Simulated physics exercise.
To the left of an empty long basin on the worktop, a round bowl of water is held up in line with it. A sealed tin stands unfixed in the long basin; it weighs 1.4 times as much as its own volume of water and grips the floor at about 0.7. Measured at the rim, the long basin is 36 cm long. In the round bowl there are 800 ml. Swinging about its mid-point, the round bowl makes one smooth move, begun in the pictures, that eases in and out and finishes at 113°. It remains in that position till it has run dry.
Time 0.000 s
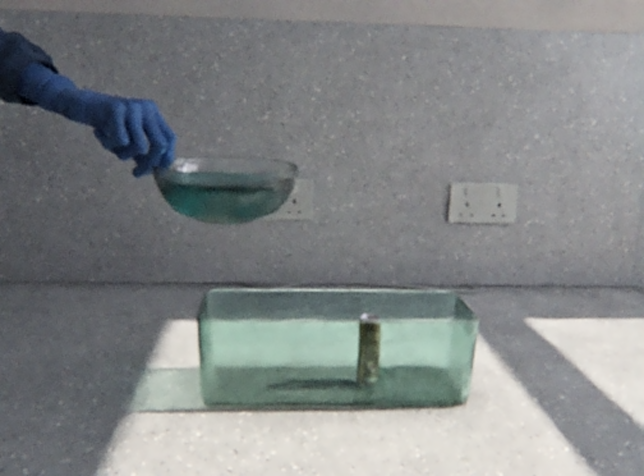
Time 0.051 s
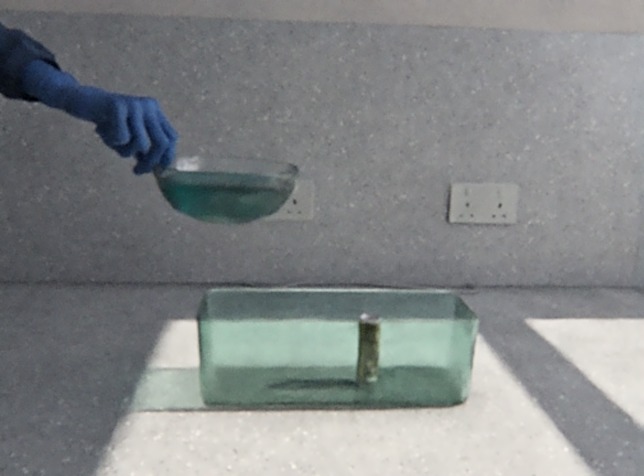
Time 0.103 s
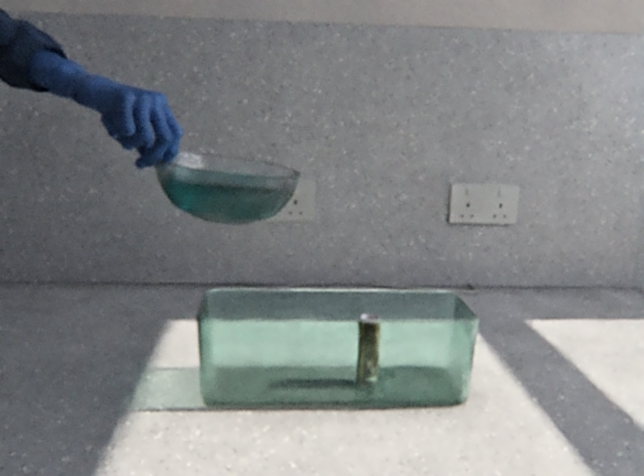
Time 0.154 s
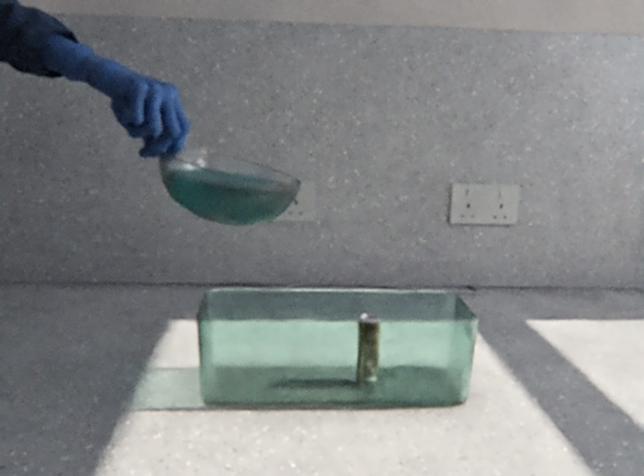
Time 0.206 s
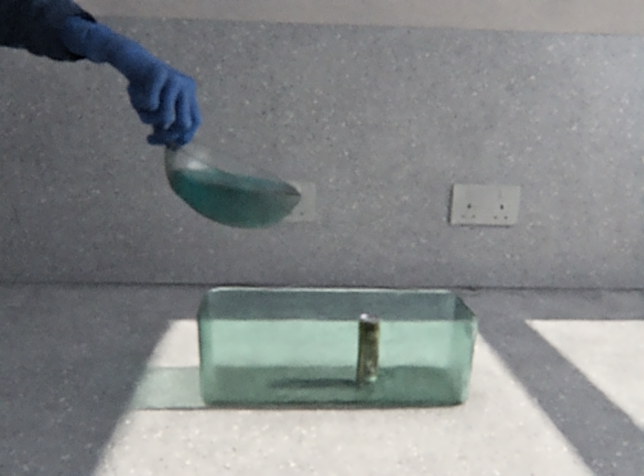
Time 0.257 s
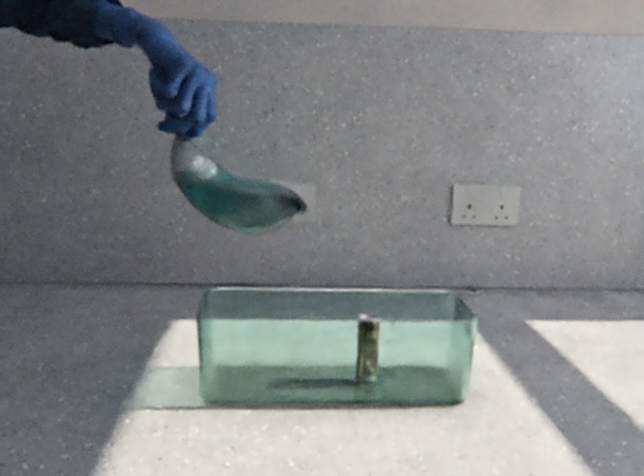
Blue-gloved hand tilting a round glass bowl of water steadily down to the right, above and left of a long basin.
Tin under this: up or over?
It is tipped.
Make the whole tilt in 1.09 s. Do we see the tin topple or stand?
Well, the tin simply holds firm.
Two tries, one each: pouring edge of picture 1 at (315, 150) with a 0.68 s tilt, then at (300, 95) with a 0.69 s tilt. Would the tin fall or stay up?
First it tips over; then it tips over.
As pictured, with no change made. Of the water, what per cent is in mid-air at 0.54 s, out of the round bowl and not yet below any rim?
Near 34 in a hundred.
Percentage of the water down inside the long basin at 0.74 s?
About 90 %.
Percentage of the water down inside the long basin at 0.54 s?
62 %, more or less.
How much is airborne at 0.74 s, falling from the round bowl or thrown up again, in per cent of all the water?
About 5 per cent.
By 0.54 s the tilt is 100° and 4 per cent is still to pour; the tin stands where it began.
By 0.74 s the tilt is 113° and 0 per cent is still to pour; the tin leans 4°.
By 0.96 s the tilt is 113° and 0 per cent is still to pour; the tin leans 43°.
By 1.19 s the tilt is 113° and 0 per cent is still to pour; the tin lies on its side.
At rest the tin lies on its side.
